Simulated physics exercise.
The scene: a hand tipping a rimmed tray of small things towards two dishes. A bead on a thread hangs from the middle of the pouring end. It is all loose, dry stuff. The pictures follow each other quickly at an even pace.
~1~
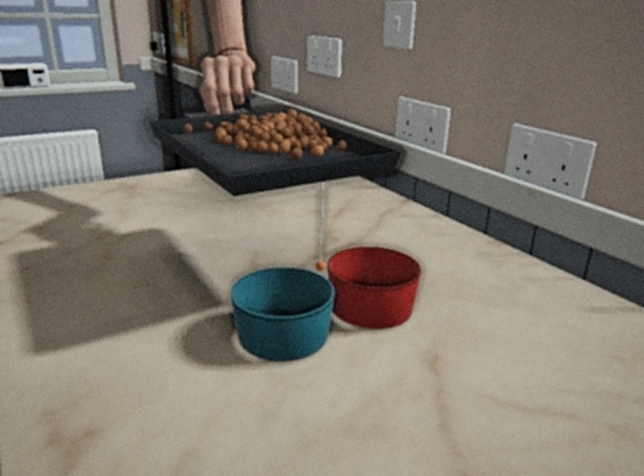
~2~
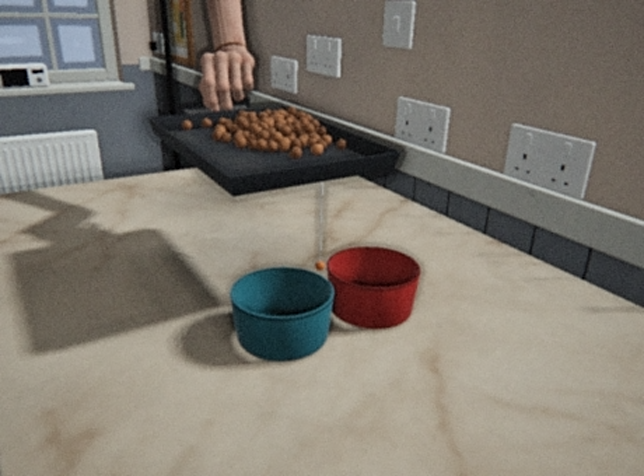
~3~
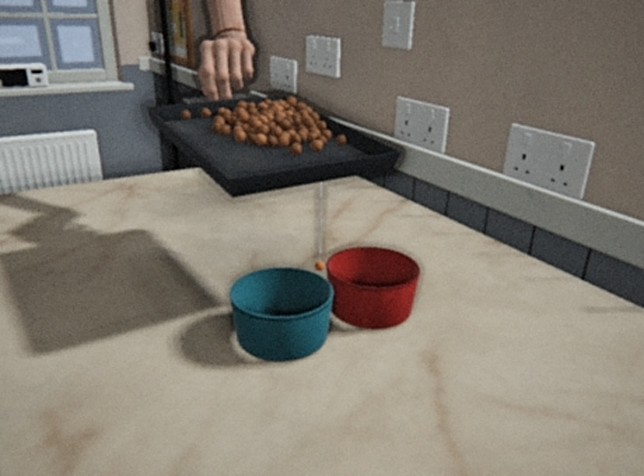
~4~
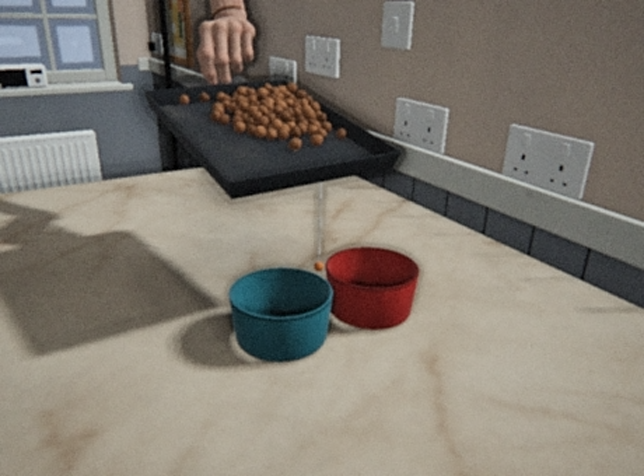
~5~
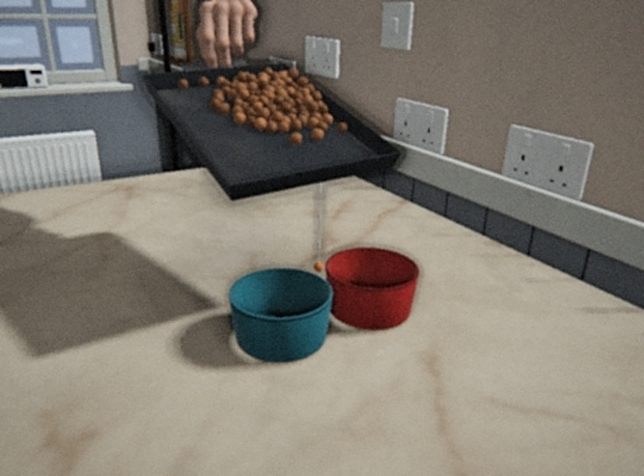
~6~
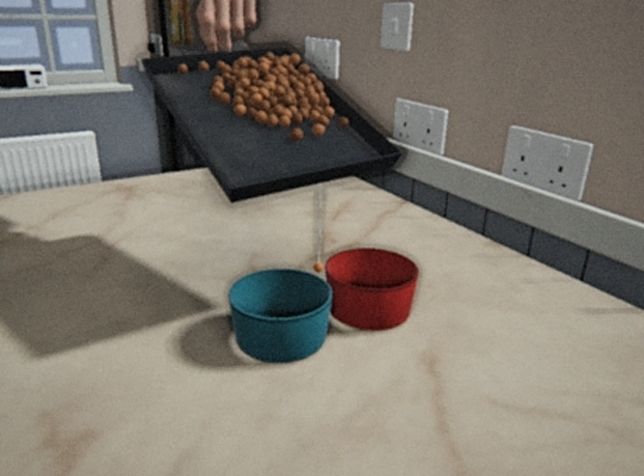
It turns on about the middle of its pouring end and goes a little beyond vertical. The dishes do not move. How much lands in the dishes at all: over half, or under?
In the dishes lies less than half of it.
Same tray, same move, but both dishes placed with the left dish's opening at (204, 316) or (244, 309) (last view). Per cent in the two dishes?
Roughly 30 per cent, and 50 per cent.
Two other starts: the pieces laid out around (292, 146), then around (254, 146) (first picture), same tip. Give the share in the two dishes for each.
In turn 10 and 10 in a hundred.
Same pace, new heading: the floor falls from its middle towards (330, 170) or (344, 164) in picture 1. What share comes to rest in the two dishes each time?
Near 30 % and 60 %.
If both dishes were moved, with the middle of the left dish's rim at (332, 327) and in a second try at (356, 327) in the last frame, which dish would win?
At the first place the left-hand dish, at the second the left one.
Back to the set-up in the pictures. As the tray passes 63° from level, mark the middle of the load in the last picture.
Close to (304, 151).
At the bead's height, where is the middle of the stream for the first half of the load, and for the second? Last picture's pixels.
Early half (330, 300), late half (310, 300).
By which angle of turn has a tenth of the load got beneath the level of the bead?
At about 70°.
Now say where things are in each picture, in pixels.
Corners of the pouring end (233, 175) and (395, 151), level; middle of the load (276, 134), hazelnuts; left dish (308, 334); right dish (401, 304); bead on its thread (320, 266), in the first frame.
Corners of the pouring end (232, 175) and (395, 151), level; middle of the load (276, 132), in the second frame.
Corners of the pouring end (232, 177) and (395, 151), tipped barely, lowest at the left corner; middle of the load (275, 124), in the third frame.
Corners of the pouring end (232, 179) and (395, 151), tipped a little, lowest at the left corner; middle of the load (275, 113), in the fourth frame.
Corners of the pouring end (232, 182) and (396, 151), tipped a little, lowest at the left corner; middle of the load (276, 101), in the fifth frame.
Corners of the pouring end (232, 185) and (397, 151), tipped clearly, lowest at the left corner; middle of the load (277, 90); left dish (305, 335); right dish (399, 305), in the sixth frame.
Just after the last frame, tray tipped steeply; the larger part on the tray; just a few outside both; about a tenth in the air.
A moment on, tray tipped past a quarter turn; roughly two thirds on the tray; just a few in the left dish; roughly a quarter outside both; about a tenth in the air.
Further on, tray tipped past a quarter turn; roughly a quarter in the left dish; the larger part outside both.
When it is over, tray tipped past a quarter turn; roughly a quarter in the left dish; not one in the right dish; the larger part outside both.
